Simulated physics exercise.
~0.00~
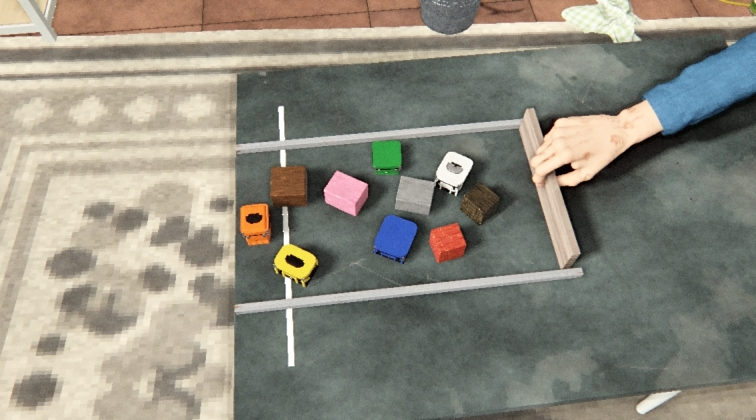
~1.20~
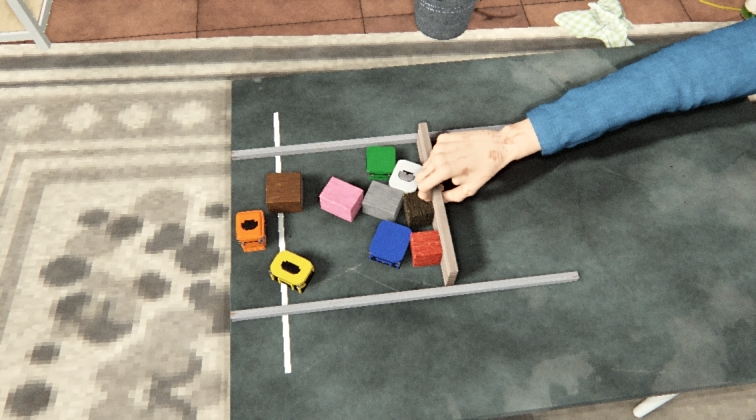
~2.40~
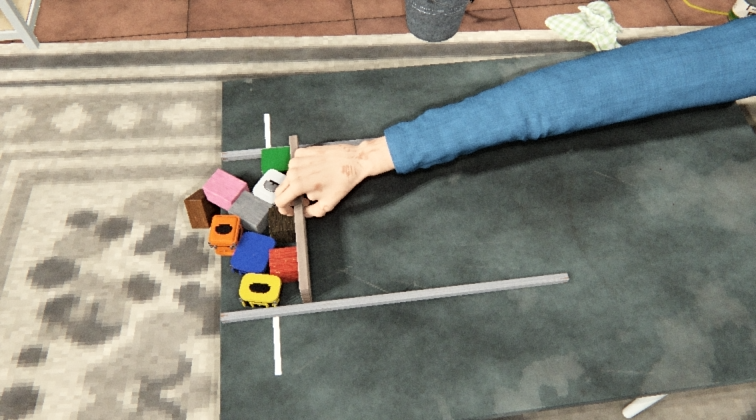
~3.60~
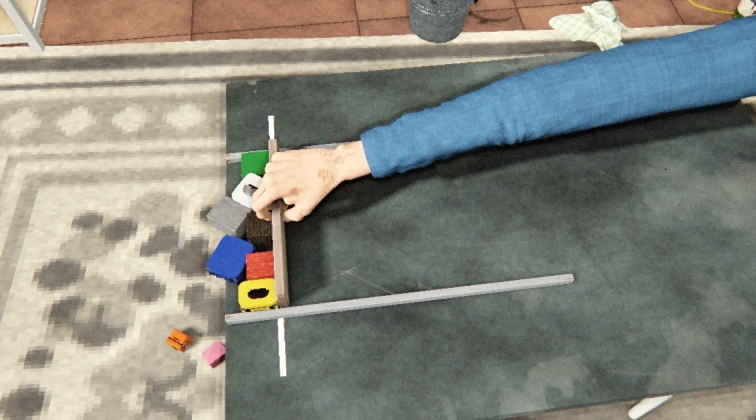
On a dark tabletop above a patterned rug, small coloured blocks and cases lie scattered between two pale rails, near a strip of white tape. A hand in a blue sleeve grips an upright wooden board at the right and pushes it left, gathering the black, red and white pieces first. The board sweeps on, bunching the pieces together and crowding them toward the table's left edge, where the brown block turns and tips outward. The board stops by the tape, with the orange case and pink block down on the rug, the brown block out of sight, and the rest packed along the edge.
